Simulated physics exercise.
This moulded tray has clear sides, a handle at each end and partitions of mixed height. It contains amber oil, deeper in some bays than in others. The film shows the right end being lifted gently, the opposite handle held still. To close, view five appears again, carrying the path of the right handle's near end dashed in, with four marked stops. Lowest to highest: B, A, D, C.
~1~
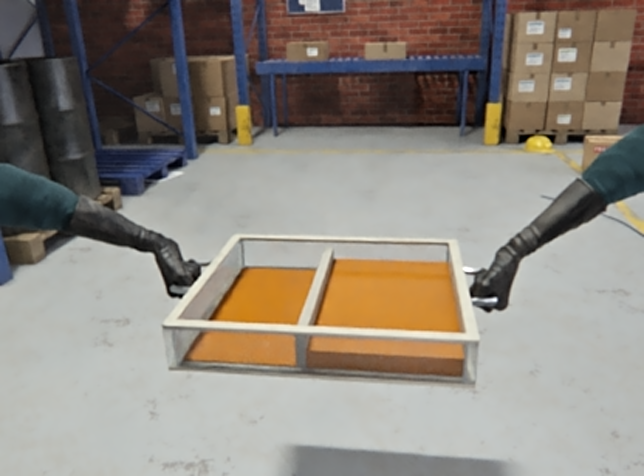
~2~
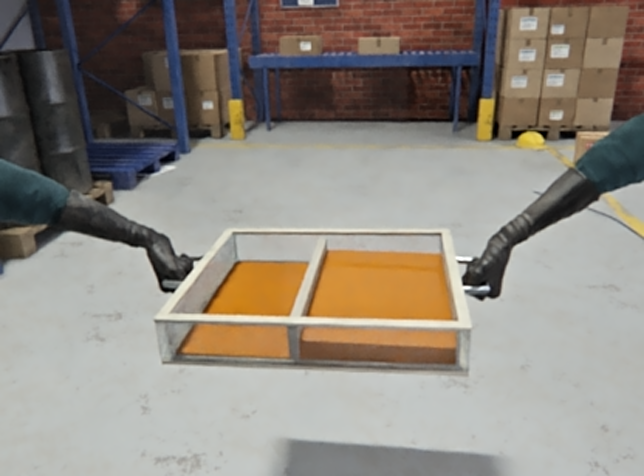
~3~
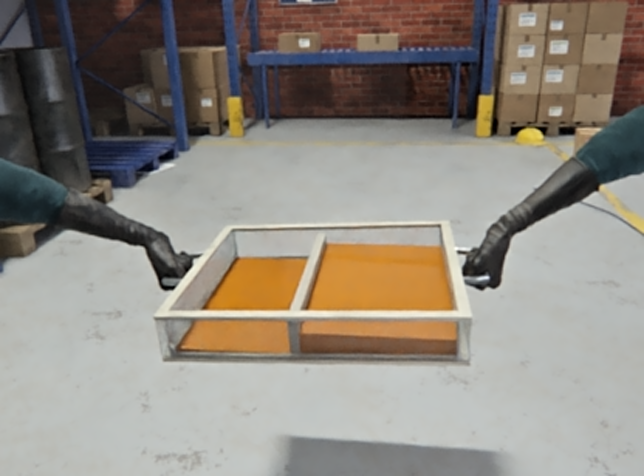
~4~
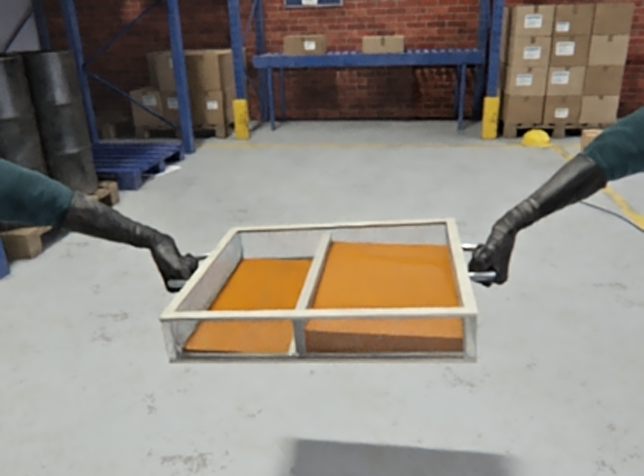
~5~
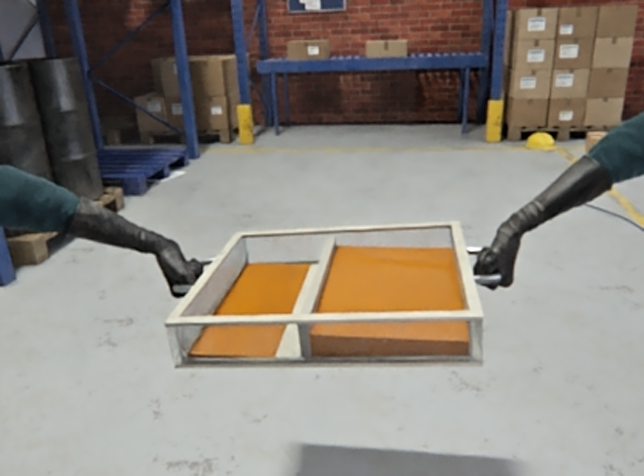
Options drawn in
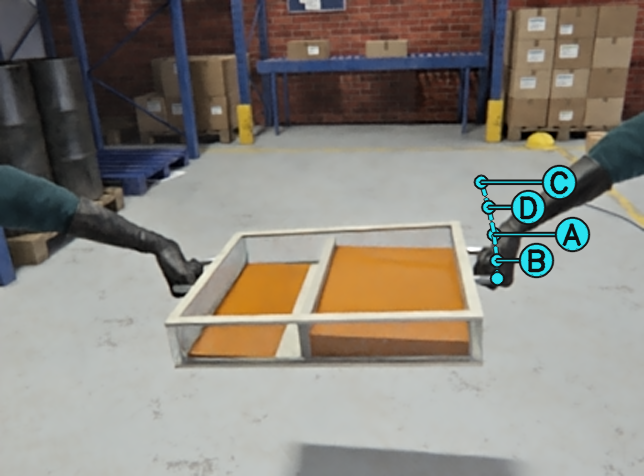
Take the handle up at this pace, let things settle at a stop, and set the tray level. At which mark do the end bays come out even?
Best: C.
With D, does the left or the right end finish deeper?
The right end bay.
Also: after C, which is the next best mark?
Here it is mark D.
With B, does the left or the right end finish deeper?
The right end bay.
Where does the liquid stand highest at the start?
It is the right one.
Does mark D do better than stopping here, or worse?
Better.
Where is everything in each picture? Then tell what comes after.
In the first frame, the tray is level; deepest in the right bay, at (385, 299), shallowest in the left; right handle at (488, 286).
The second frame shows tipped about 1° down to the left; no wall is crossed; right handle at (481, 275).
The third frame shows tipped about 3° down to the left; no wall is crossed; right handle at (481, 265).
The fourth frame shows tipped about 4° down to the left; no wall is crossed; right handle at (487, 261).
The fifth frame shows tipped about 4° down to the left; deepest in the right bay, at (389, 285), shallowest in the left; right handle at (492, 264).
On the marked copy, A at (494, 234); B at (496, 260); C at (481, 182); D at (488, 207).
If A is chosen, the right end bay stands much deeper than the other; nothing spills.
If B is chosen, the right end bay stands much deeper than the other; nothing spills.
If C is chosen, the two end bays stand about equally deep; nothing spills.
If D is chosen, the right end bay stands much deeper than the other; nothing spills.
